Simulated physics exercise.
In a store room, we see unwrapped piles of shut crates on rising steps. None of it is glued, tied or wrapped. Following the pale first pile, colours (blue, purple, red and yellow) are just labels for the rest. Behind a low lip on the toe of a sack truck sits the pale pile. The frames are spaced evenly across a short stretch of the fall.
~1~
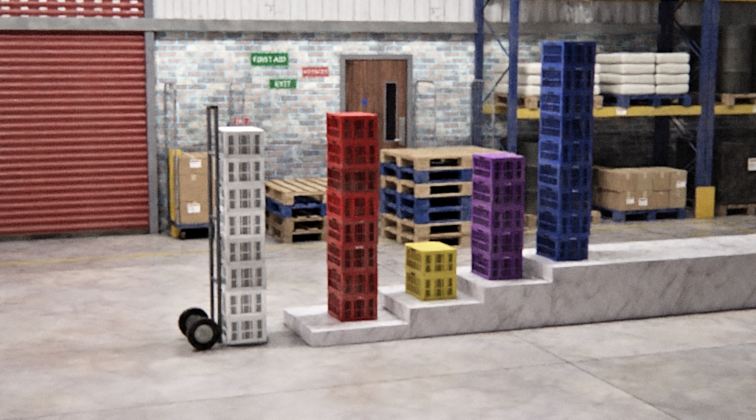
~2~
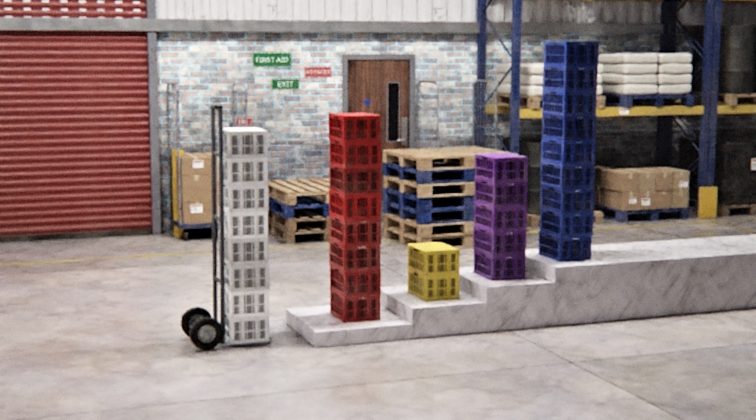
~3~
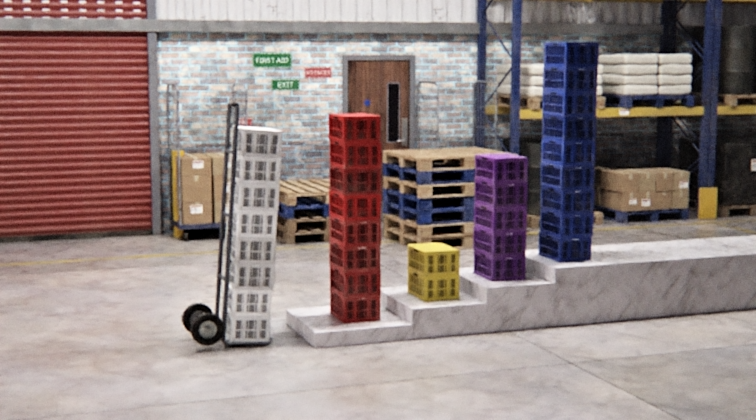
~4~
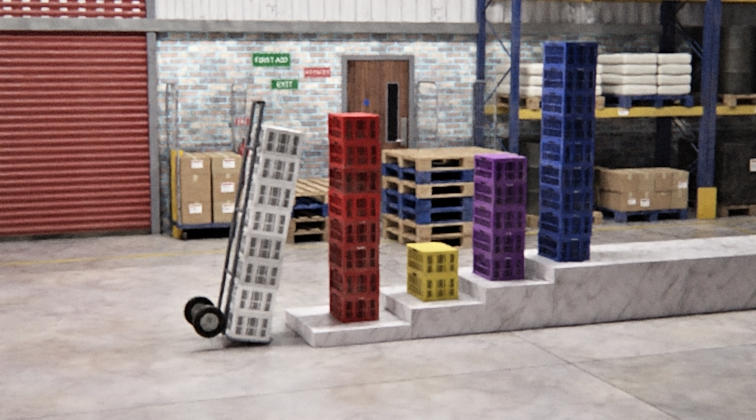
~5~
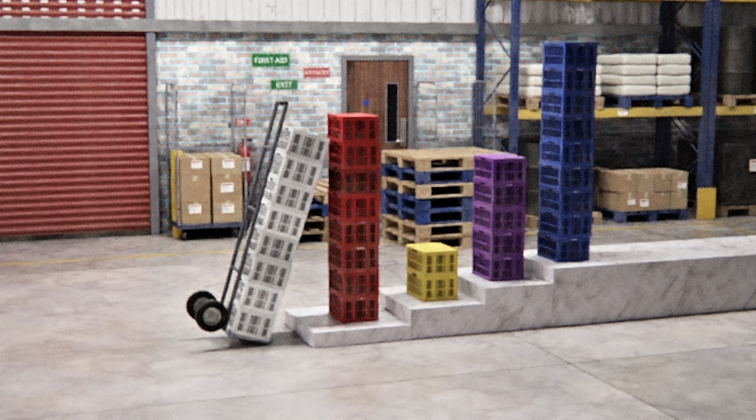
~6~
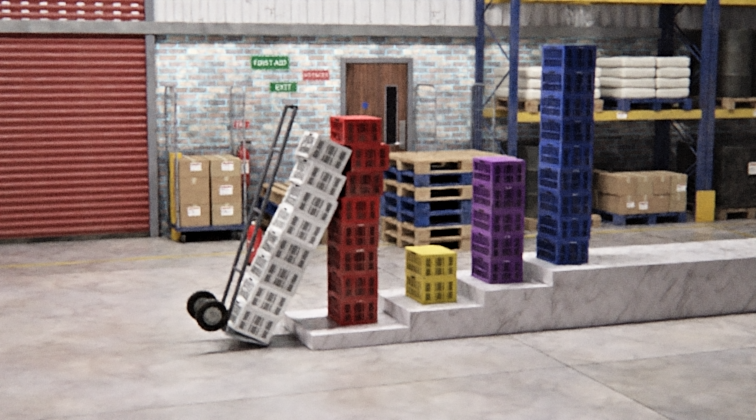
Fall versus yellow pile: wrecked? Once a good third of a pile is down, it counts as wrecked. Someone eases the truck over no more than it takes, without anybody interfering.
No.
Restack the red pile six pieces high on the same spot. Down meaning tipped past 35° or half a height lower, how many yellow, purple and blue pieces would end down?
Pieces down at the end - yellow: 0, purple: 0, blue: 0.
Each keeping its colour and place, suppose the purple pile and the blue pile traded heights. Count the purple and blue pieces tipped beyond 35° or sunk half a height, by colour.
The numbers come out as purple 6, then blue 4.
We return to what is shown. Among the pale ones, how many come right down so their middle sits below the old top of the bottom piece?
Counting them up gives 1.
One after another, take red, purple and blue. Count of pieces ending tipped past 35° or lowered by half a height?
The tally reads red 8, then purple 2, then blue 8.
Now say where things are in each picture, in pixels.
In the first frame (pixels give the middle of a visible side), truck frame (217, 156) level; top yellow crate (440, 263); top red crate (360, 129); none of the others has stirred.
Truck frame (221, 156) level; top yellow crate (442, 263), in the second frame.
Truck frame (235, 153) rocked barely, top of the pale pile leaning barely; top yellow crate (442, 263); none of the others has stirred, in the third frame.
Truck frame (255, 150) rocked a little, top of the pale pile leaning a little; top yellow crate (441, 263); none of the others has stirred, in the fourth frame.
Truck frame (274, 149) rocked clearly, top of the pale pile leaning clearly; top yellow crate (441, 264); none of the others has stirred, in the fifth frame.
Truck frame (281, 152) rocked clearly, top of the pale pile leaning clearly; top yellow crate (440, 266); top red crate (363, 132) a little from its place; movement in 3 of them, in the sixth frame.
Shortly afterwards, 5 of the pale pile down; none of the 2 yellow crates down (0 of 24 in all colours); top yellow crate unmoved; top red crate tilted a little.
Next, 8 of the pale pile down; none of the 2 yellow crates down (8 of 24 in all colours); top yellow crate half its height from its place; top red crate tilted clearly, about its own height lower.
Some moments later, 8 of the pale pile down; none of the 2 yellow crates down (9 of 24 in all colours); top yellow crate tilted clearly; top red crate tilted well over, some two heights lower.
Afterwards, 8 of the pale pile down; none of the 2 yellow crates down (18 of 24 in all colours); top yellow crate tilted clearly; top purple crate on its side.
In the end, 8 of the pale pile down; none of the 2 yellow crates down (18 of 24 in all colours); top yellow crate tilted clearly; top blue crate upside down. From the last view, middles, top yellow crate near (466, 264).
